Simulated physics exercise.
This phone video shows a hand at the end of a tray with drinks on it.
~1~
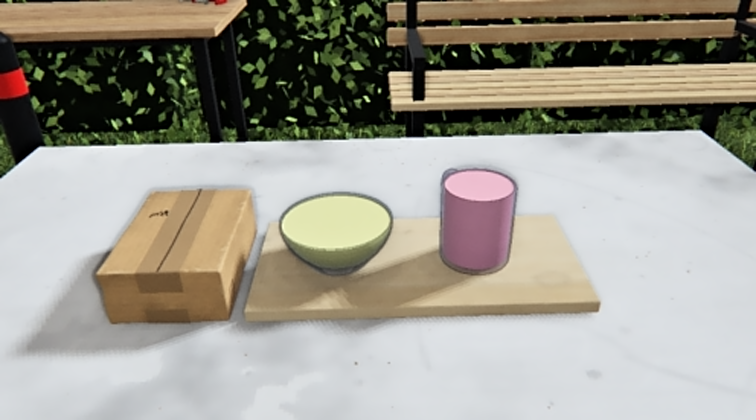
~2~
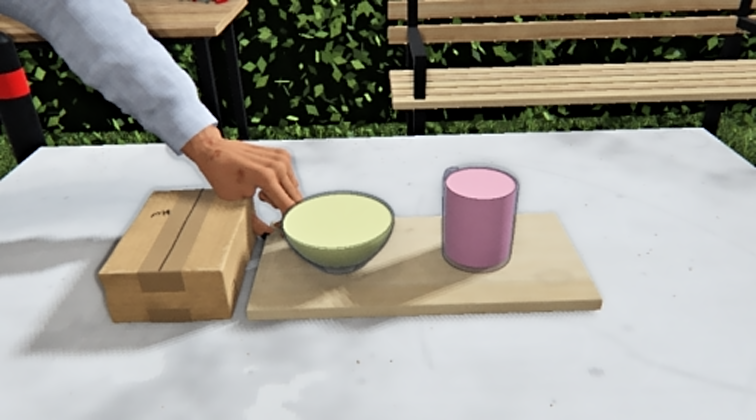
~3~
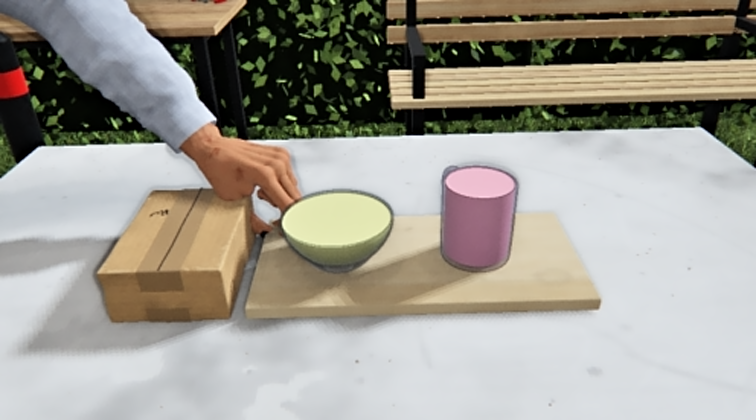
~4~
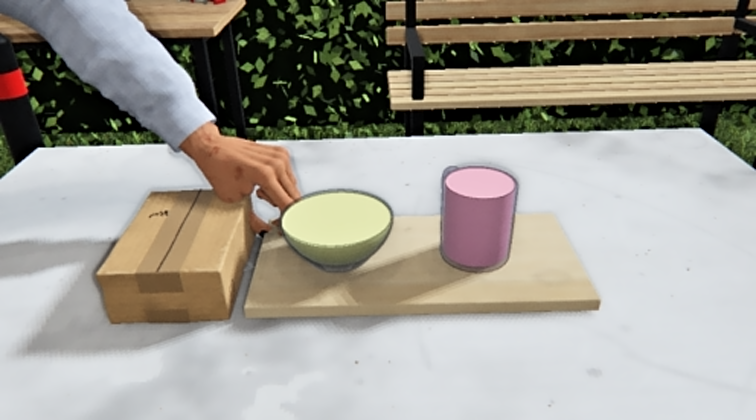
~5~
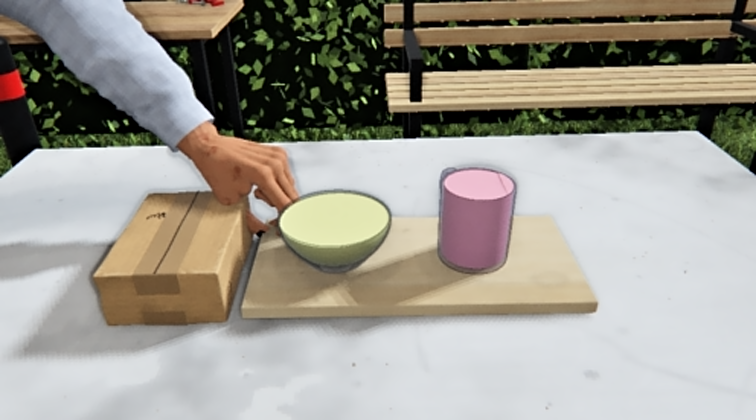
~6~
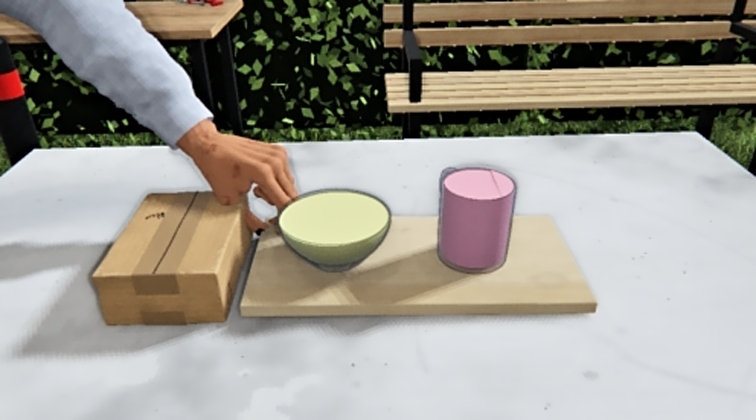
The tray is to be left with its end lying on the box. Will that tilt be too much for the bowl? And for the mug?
Bowl: Yes, too much. Mug: Yes, too much.
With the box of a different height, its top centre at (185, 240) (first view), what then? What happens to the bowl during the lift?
It sloshes out.
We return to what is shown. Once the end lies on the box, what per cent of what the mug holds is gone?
6 per cent.
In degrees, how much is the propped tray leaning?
12 degrees or so.
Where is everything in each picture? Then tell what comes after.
The tray lies flat; bowl (337, 236) nearly full; mug (477, 218) full to the brim; box (163, 299), in the first frame.
A hand takes the end of the tray; bowl nearly full, surface at (338, 220); mug full to the brim, surface at (481, 184), in the second frame.
Slope near 0°; bowl (338, 234) nearly full; mug (477, 215) full to the brim, in the third frame.
The tray slopes by about 1°; bowl nearly full, surface at (337, 218); mug full to the brim, surface at (480, 183); box (163, 299), in the fourth frame.
The end is rising; bowl (335, 234) nearly full; mug (475, 218) full to the brim, in the fifth frame.
The end has come up a little; bowl nearly full, surface at (335, 217); mug full to the brim, surface at (479, 185); box (160, 301), in the sixth frame.
Next, the tray slopes by about 7°; bowl, it has slopped over; mug, it has slopped over.
After that, the tray slopes by about 13°; bowl, it has slopped over; mug, it has slopped over.
Finally, the tray slopes by about 12°, resting on the box; bowl, it has slopped over; mug, it has slopped over.
